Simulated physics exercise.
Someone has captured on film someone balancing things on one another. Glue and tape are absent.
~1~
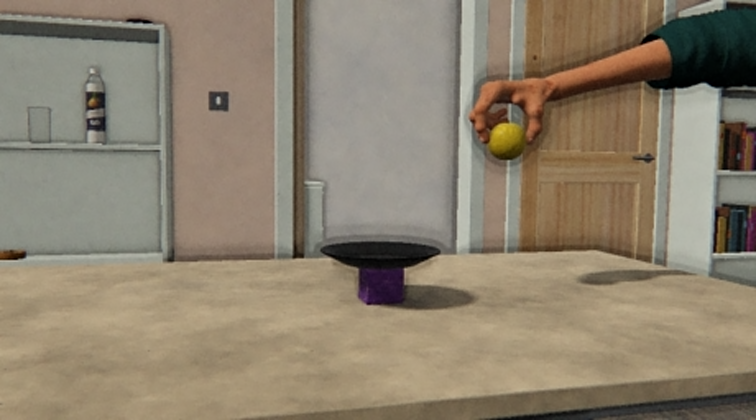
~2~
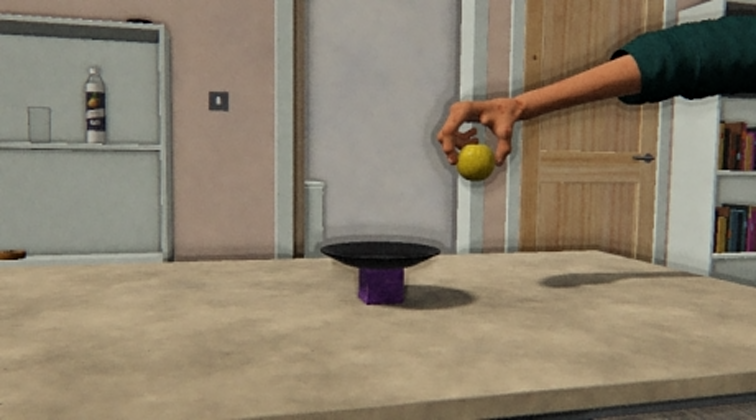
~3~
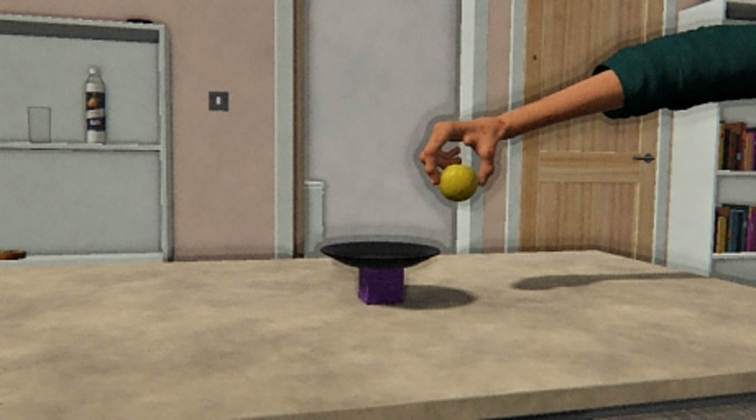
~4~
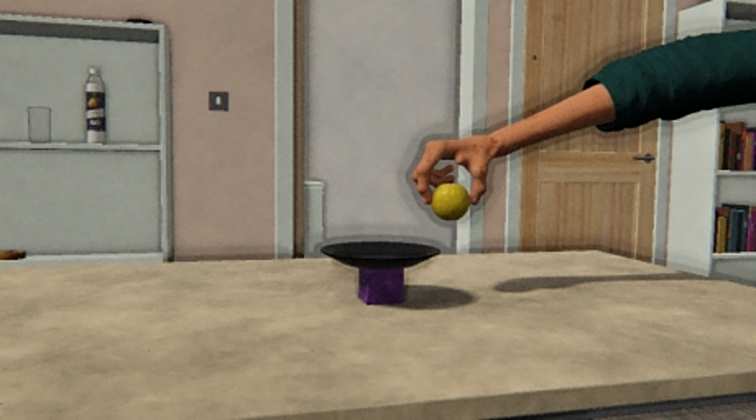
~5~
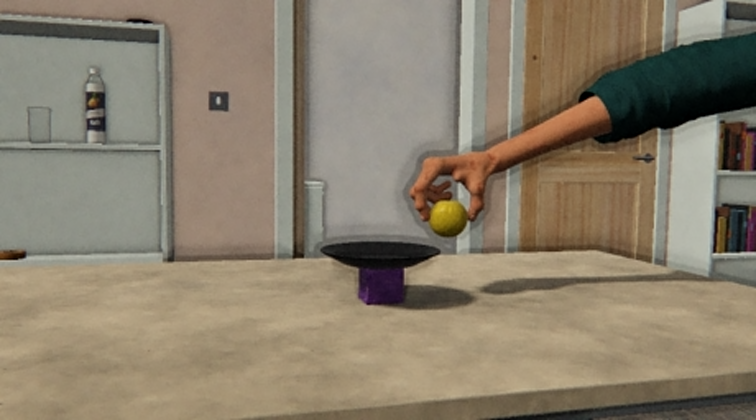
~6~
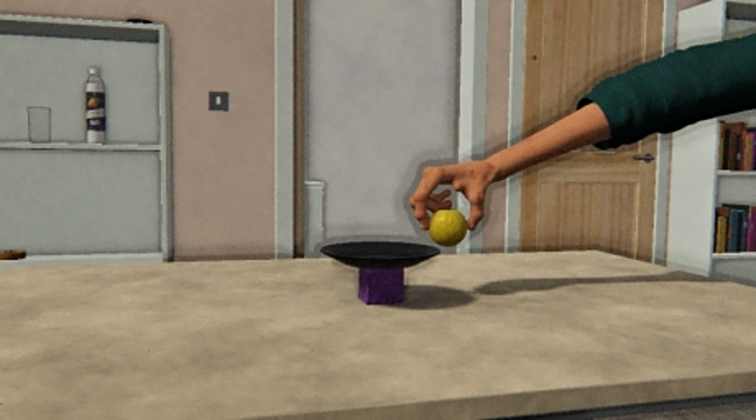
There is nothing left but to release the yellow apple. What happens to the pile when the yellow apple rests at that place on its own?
Most likely the pile will not stay as built.
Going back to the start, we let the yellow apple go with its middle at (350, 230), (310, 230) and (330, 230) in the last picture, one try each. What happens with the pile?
Outcomes in order: No collapse, a collapse, no collapse.
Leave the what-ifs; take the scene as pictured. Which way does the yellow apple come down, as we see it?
It goes to the right.
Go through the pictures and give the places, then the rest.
Coming down; yellow apple (507, 141); purple block (381, 282), in the first picture.
Coming down; yellow apple (476, 162); purple block (381, 282), in the second picture.
Coming down; yellow apple (458, 183); purple block (381, 282), in the third picture.
Coming down; yellow apple (451, 201); purple block (381, 282), in the fourth picture.
Coming down; yellow apple (448, 218); purple block (381, 282), in the fifth picture.
Set down, still held; yellow apple (448, 227); purple block (381, 282), in the sixth picture.
Then, 0.20 s on from there, yellow apple shifted a little near (455, 240).
Then, 0.30 s on from there, yellow apple now fallen.
Then, 0.40 s on from there, things are still on the move.
In the end, fallen, yellow apple; the other 2 unmoved. At the end, from the last picture's camera, yellow apple near (477, 278). The pile gives way.
